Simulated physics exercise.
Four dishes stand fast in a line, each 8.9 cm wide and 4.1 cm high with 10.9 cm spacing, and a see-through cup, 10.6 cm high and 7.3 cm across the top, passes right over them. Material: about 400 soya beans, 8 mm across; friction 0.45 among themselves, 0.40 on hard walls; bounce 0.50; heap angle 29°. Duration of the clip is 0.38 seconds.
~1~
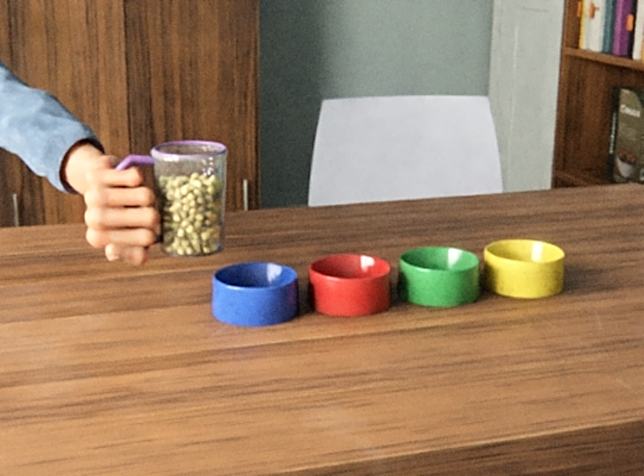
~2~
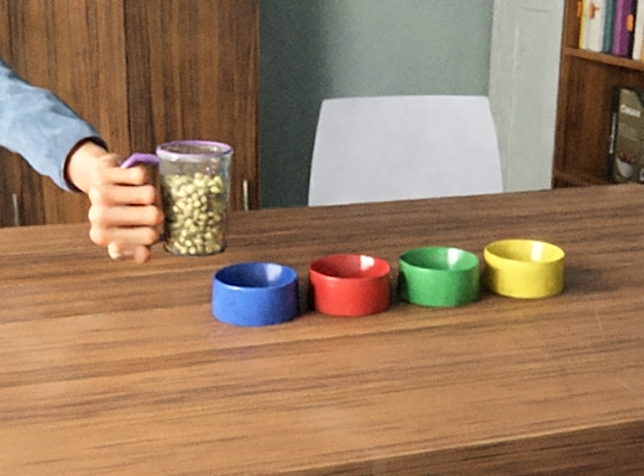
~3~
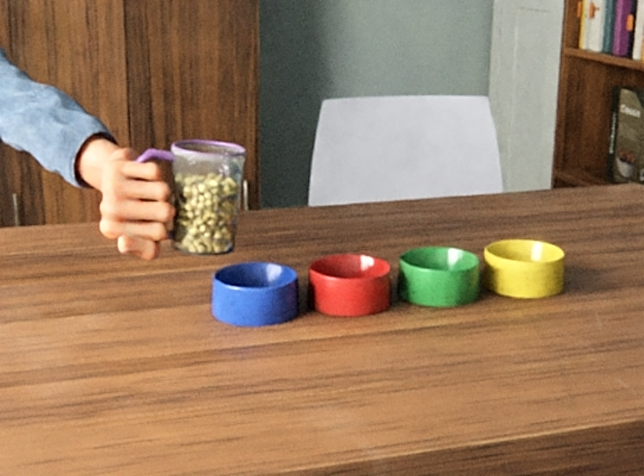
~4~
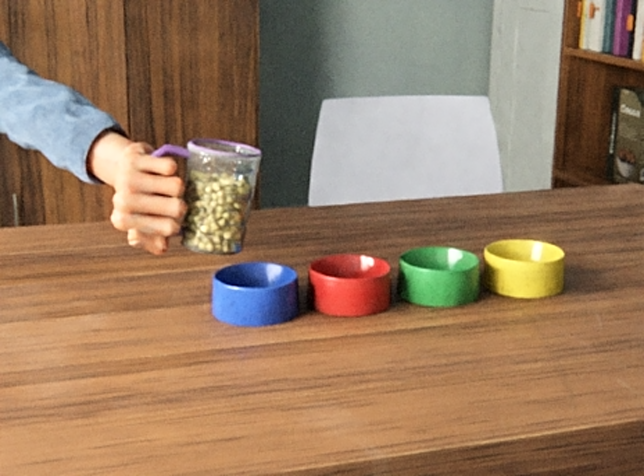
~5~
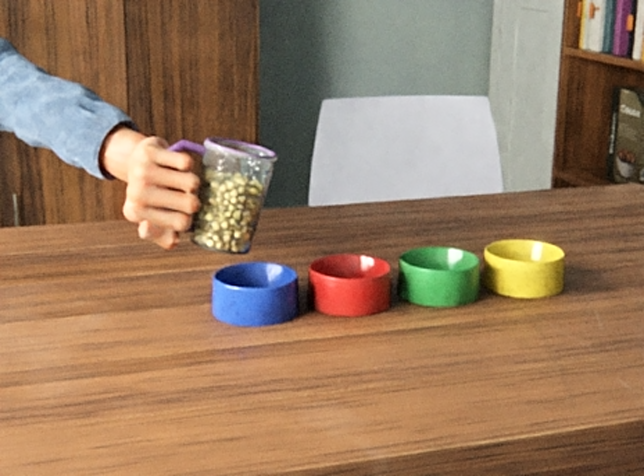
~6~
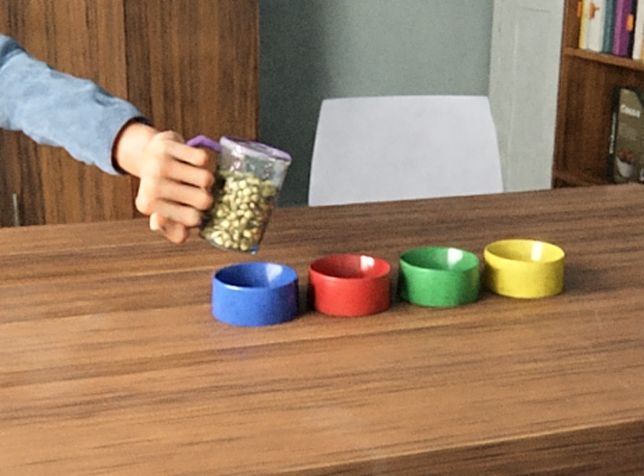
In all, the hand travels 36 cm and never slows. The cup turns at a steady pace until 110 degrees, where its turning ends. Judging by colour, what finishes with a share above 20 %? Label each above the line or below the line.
Red: Below the line; blue: Below the line; green: Below the line; yellow: Above the line; counter: Above the line.
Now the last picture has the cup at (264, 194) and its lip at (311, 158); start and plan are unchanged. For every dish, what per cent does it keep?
The red dish keeps 0, the blue dish 0, the green dish 0 and the yellow dish 60.
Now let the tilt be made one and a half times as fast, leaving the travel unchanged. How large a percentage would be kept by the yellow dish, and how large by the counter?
In that case you'd see yellow at 40 and the counter at 20.
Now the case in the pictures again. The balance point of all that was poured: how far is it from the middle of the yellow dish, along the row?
Offset from the dish centre: About 6 cm, right side.
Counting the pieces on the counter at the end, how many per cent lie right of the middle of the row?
I'd say near 100 percent.
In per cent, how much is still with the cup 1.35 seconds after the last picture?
100 %.
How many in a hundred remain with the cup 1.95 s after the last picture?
My guess is near 20 per cent.
Then, 0.81 s after the last picture, tilt 63 degrees; cup holds 100 %.
Then, 1.35 s after the last picture, tilt 94 degrees; cup holds 100 %.
Then, 1.95 s after the last picture, tilt 110 degrees; cup holds 20 %, yellow 55 %.
In the end, red 0 %, blue 0 %, green 0 %, yellow 60 %, counter 40 %.
